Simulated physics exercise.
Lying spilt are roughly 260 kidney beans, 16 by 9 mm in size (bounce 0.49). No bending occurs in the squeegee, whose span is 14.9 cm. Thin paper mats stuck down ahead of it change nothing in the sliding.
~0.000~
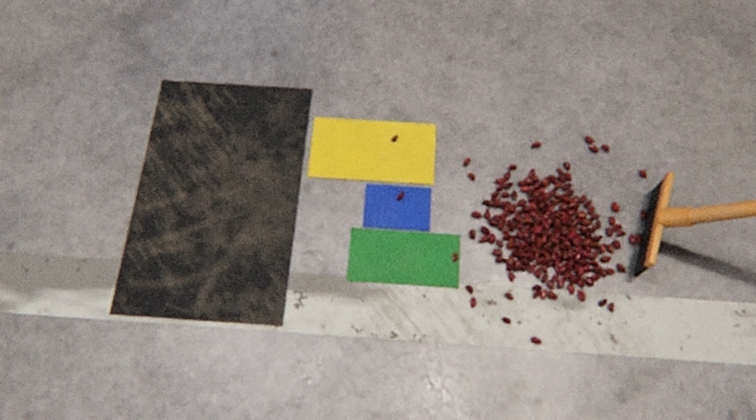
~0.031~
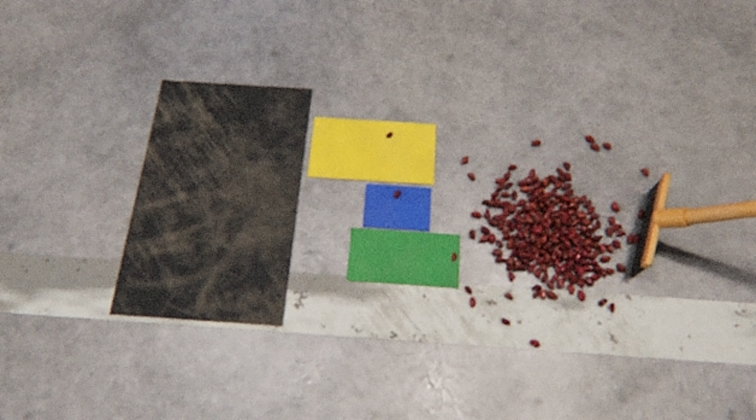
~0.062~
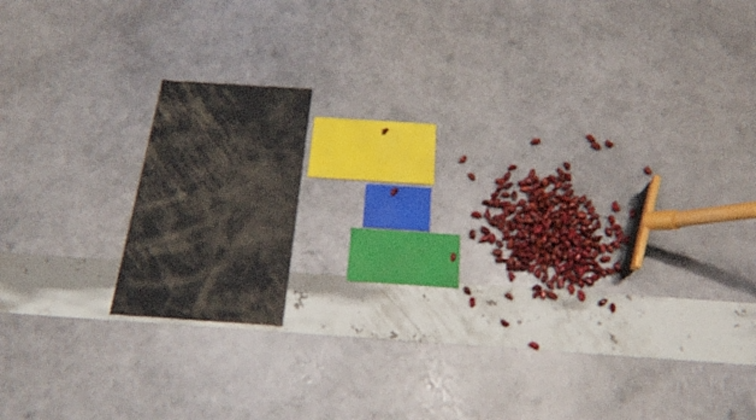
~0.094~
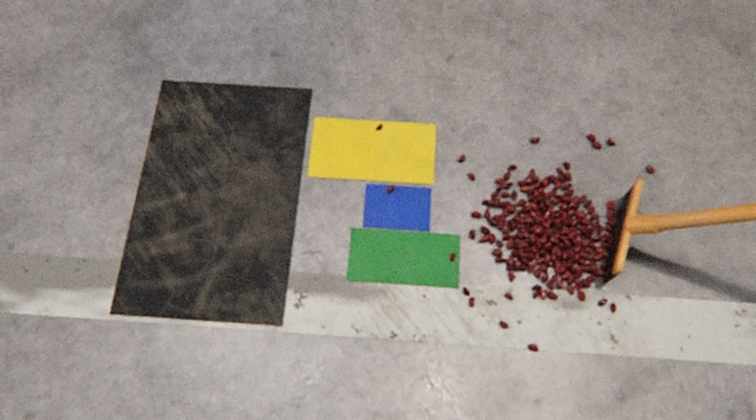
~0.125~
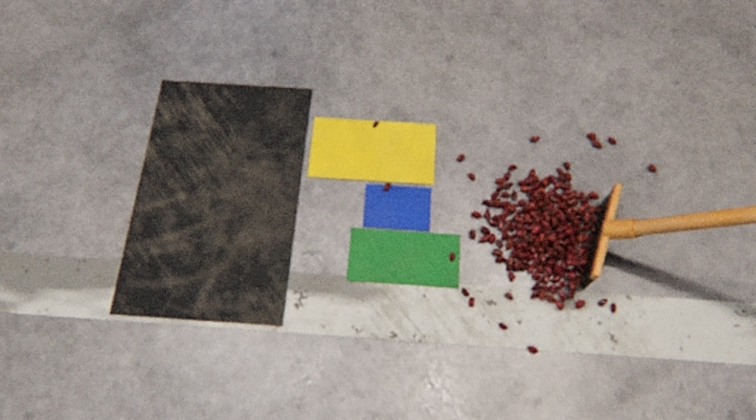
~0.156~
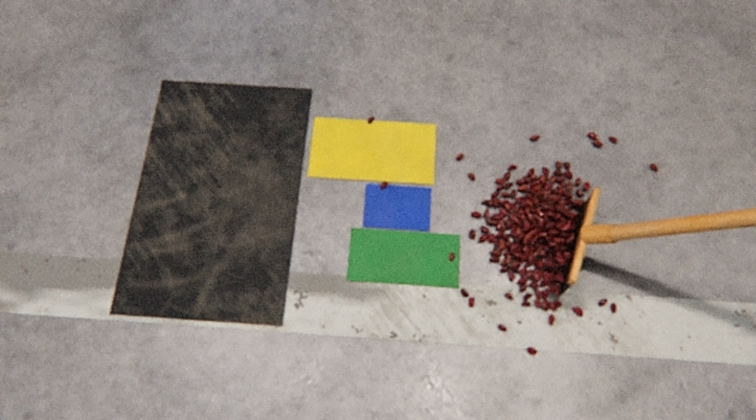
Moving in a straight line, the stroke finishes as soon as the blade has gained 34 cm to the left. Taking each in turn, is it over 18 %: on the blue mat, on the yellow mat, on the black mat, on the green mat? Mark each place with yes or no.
For blue mat: No. For yellow mat: No. For black mat: No. For green mat: No.
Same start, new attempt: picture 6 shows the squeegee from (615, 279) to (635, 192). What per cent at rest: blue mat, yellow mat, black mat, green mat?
The blue mat ends with 0 per cent, the yellow mat with 0, the black mat with 0 and the green mat with 15.
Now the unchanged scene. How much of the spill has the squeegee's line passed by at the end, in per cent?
About 40 per cent.
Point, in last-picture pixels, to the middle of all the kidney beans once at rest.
I'd say close to (413, 199) in the last picture.
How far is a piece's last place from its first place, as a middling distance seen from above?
Around 22 centimetres.
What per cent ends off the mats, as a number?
I'd put it near 65 per cent.
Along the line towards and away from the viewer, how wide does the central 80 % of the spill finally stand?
28 cm.
Then, at 0.32 s, squeegee 29 cm from its start, spill 27 cm wide; green mat 25 %, off the mats 75 %.
Then, at 0.48 s, squeegee 35 cm from its start, spill 30 cm wide; green mat 20 %, blue mat 15 %, yellow mat 5 %, off the mats 65 %.
Then, at 0.62 s, squeegee 35 cm from its start, spill 33 cm wide; green mat 10 %, blue mat 10 %, yellow mat 5 %, off the mats 70 %.
At rest (2.9 s), green mat 10 %, blue mat 10 %, yellow mat 5 %, black mat 5 %, off the mats 65 %.
